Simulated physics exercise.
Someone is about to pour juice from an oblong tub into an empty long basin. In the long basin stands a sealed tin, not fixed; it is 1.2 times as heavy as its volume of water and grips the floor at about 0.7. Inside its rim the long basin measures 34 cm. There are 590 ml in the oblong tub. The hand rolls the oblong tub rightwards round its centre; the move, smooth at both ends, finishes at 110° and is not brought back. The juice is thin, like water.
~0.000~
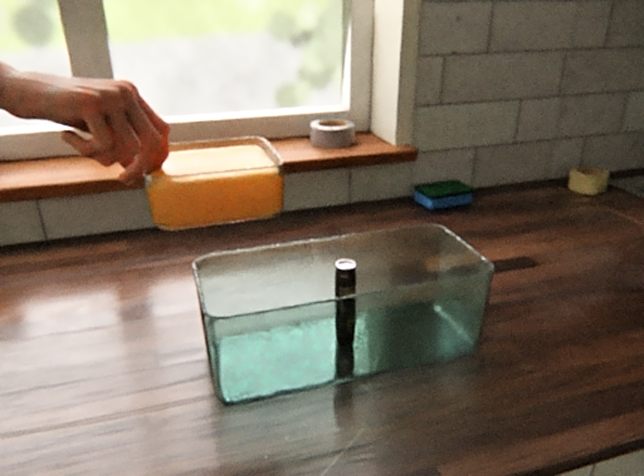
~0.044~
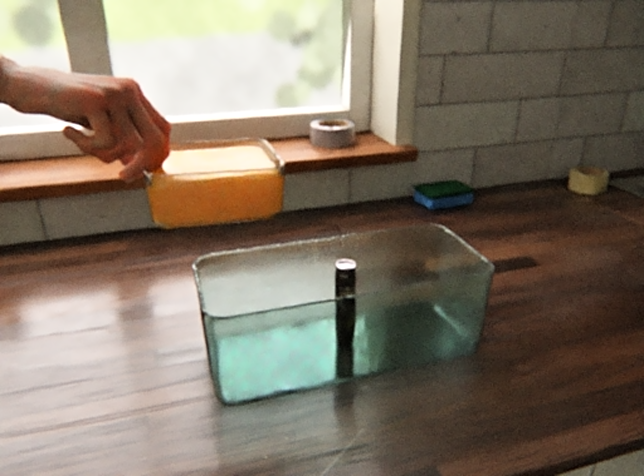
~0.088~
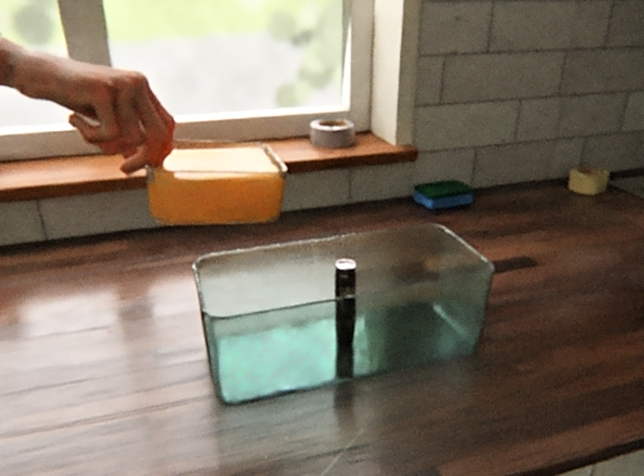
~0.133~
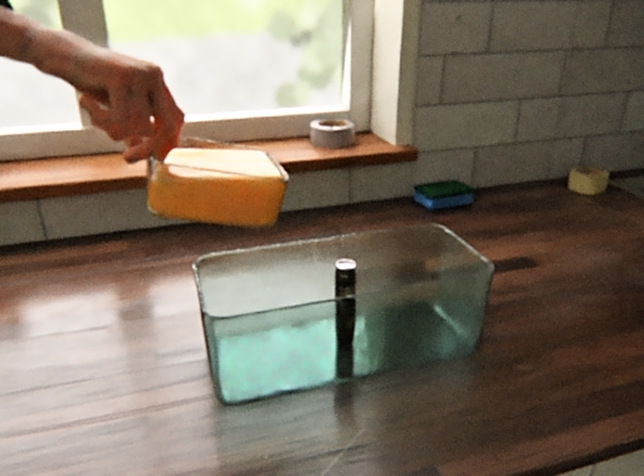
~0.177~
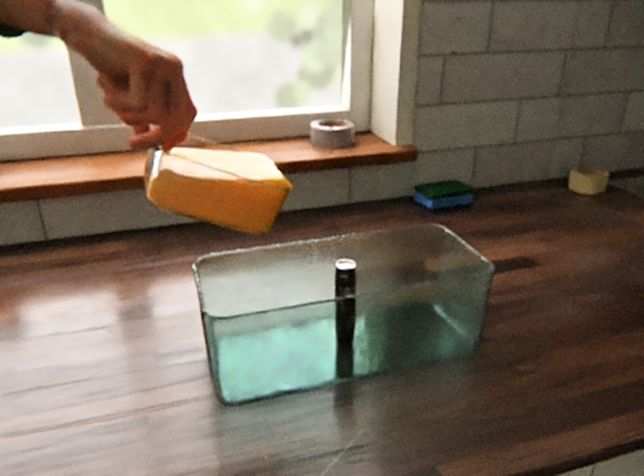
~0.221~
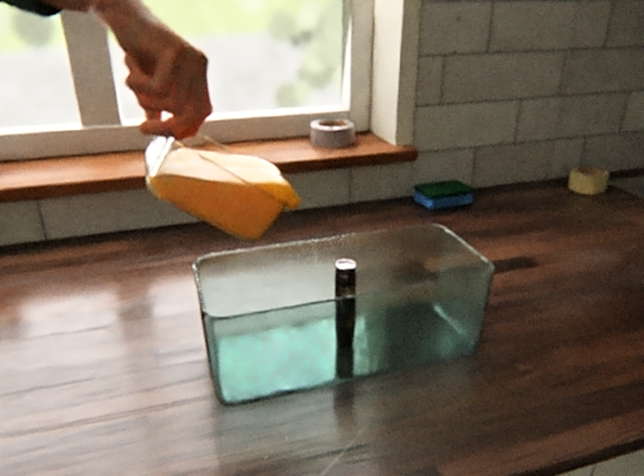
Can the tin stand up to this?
The tin topples.
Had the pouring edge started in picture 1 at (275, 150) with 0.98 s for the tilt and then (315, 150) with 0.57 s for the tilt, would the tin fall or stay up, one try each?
First it keeps standing; then it remains upright.
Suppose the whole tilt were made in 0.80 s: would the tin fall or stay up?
Then it keeps standing.
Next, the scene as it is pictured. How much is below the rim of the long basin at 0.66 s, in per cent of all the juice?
About 94 per cent.
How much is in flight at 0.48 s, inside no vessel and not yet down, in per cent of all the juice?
Some 30 per cent.
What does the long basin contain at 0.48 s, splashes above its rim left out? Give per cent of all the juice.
Near 62 in a hundred.
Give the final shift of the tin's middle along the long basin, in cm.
About 8.0 cm.
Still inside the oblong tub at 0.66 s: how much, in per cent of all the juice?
About 0 per cent.
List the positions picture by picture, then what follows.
In the first frame, it leans 0°; its right rim is at (273, 152); the juice meets the walls at (148, 169) and (270, 158); the long basin's rim runs from (199, 287) to (467, 246); the tin's top is at (346, 268).
In the second frame, it leans 2°; its right rim is at (274, 153); the juice meets the walls at (148, 168) and (270, 158).
In the third frame, it leans 6°; its right rim is at (276, 158); the juice meets the walls at (149, 165) and (272, 161).
In the fourth frame, it leans 14°; its right rim is at (278, 167); the juice meets the walls at (151, 163) and (275, 162).
In the fifth frame, it leans 24°; its right rim is at (278, 178); the juice meets the walls at (152, 163) and (275, 169); 3 per cent is over the edge.
In the sixth frame, it leans 36°; its right rim is at (276, 190); the juice meets the walls at (151, 161) and (266, 174); 10 per cent is over the edge.
By 0.48 s the tilt is 103° and 7 per cent is still to pour; the tin stands where it began.
By 0.66 s the tilt is 110° and 0 per cent is still to pour; the tin leans 9°.
By 0.86 s the tilt is 110° and 0 per cent is still to pour; the tin leans 17°.
By 1.07 s the tilt is 110° and 0 per cent is still to pour; the tin lies on its side.
At rest the tin lies on its side.
